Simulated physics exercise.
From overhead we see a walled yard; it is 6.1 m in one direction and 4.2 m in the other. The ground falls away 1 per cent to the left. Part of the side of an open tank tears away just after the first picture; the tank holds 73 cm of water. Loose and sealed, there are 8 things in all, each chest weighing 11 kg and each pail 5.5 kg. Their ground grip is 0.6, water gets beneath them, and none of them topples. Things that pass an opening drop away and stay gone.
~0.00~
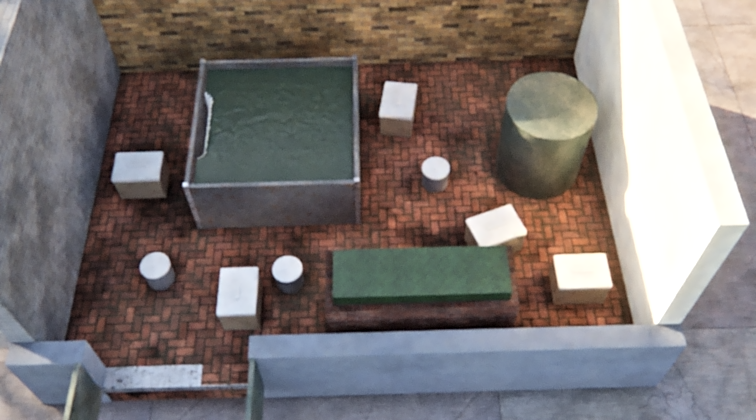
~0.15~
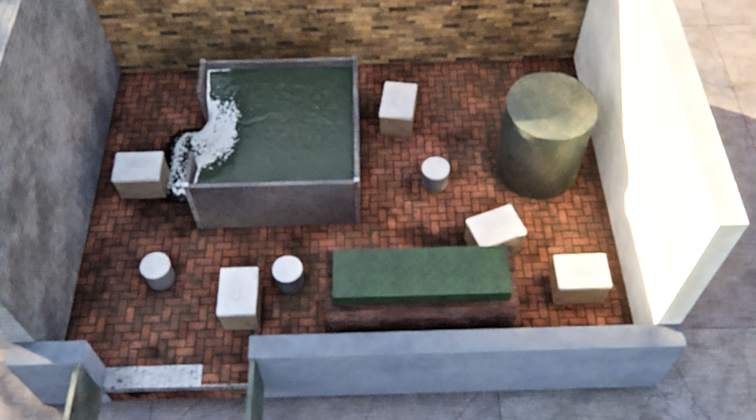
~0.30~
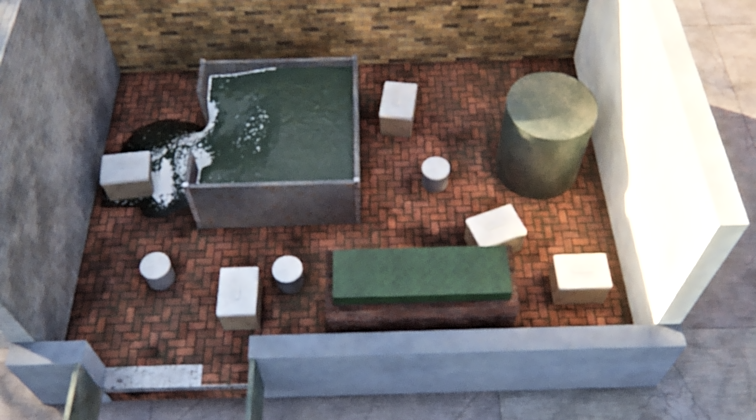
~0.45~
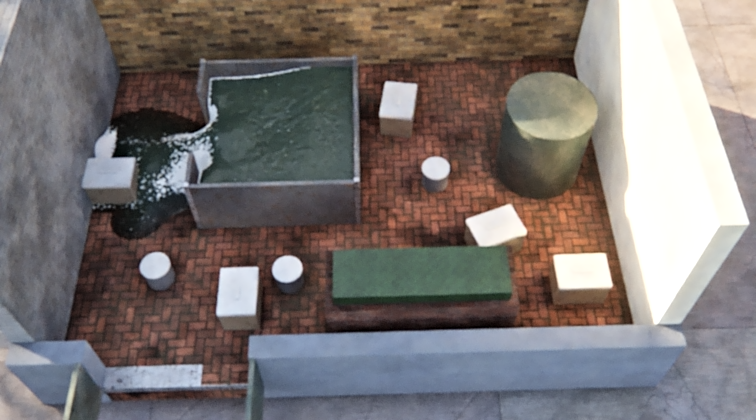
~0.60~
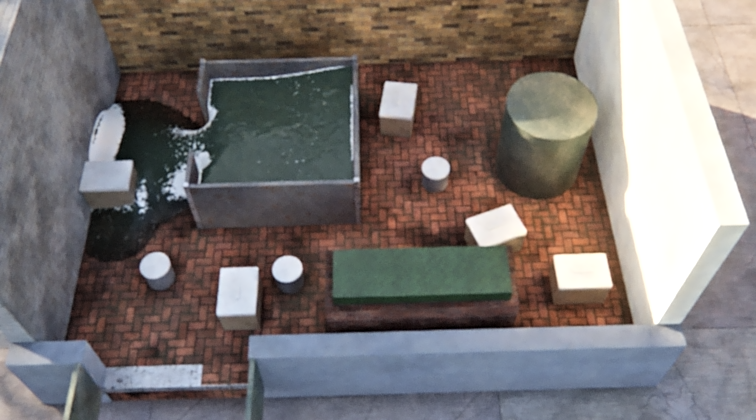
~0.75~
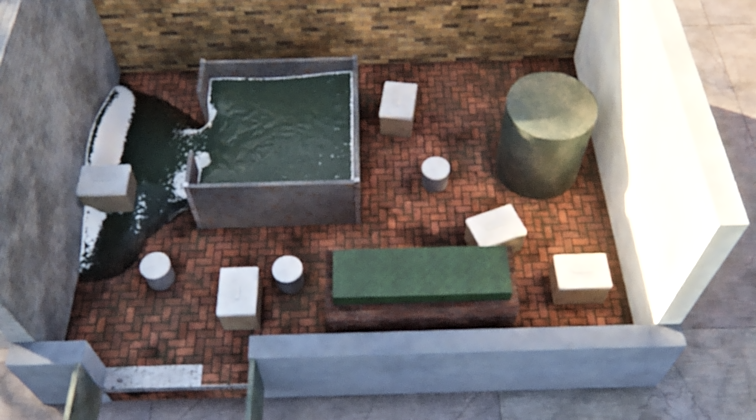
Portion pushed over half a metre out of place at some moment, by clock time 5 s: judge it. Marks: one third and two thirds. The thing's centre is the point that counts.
I expect the share moved that far will be below a third.
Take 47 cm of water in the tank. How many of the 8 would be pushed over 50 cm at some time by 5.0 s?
Count under that change: 1.
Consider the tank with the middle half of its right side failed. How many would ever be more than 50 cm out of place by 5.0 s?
In that case 4 of them.
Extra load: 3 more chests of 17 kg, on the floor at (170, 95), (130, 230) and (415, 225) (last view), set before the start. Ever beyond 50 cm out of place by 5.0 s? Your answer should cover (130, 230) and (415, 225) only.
Respectively: Tops it; doesn't reach it.
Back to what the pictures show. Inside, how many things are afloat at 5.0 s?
It comes to 0 of them.
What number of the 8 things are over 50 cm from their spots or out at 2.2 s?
By my reckoning, 1.
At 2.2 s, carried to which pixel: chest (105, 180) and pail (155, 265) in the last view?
First near (176, 364), second near (188, 276).
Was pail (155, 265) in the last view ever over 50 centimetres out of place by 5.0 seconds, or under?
Beyond the mark.
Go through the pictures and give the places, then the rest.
The first picture shows a chest at (138, 166) rests on the ground; a chest at (583, 271), on the bottom; water covers 3.1 m2; 0 of 8 have shifted.
The second picture shows a chest at (138, 166), on the bottom; a chest at (583, 271) rests on the ground; 3.6 m2 under water; 0 of 8 have shifted.
The third picture shows a chest at (125, 167) rests on the ground, 14 cm from its start; a chest at (583, 271) rests on the ground; water covers 4.2 m2; 1 of 8 have shifted.
The fourth picture shows a chest at (109, 172) rests on the ground, 33 cm from its start; a chest at (583, 271), on the bottom; water covers 5.0 m2; 1 of 8 have shifted.
The fifth picture shows a chest at (106, 175) rests on the ground, 36 cm from its start; a chest at (583, 271), on the bottom; water covers 5.5 m2; 1 of 8 have shifted.
The sixth picture shows a chest at (103, 179), afloat, 42 cm from its start; a chest at (583, 271), on the bottom; 5.8 m2 under water; 1 of 8 have shifted.
After 1.1 s 1 of 8 are over 50 cm from their spots; 0 afloat.
After 2.2 s 1 of 8 are over 50 cm from their spots; 0 afloat.
After 3.5 s 2 of 8 are over 50 cm from their spots; 0 afloat.
After 5.0 s 2 of 8 are over 50 cm from their spots, and 2 have been at some point; 0 afloat.
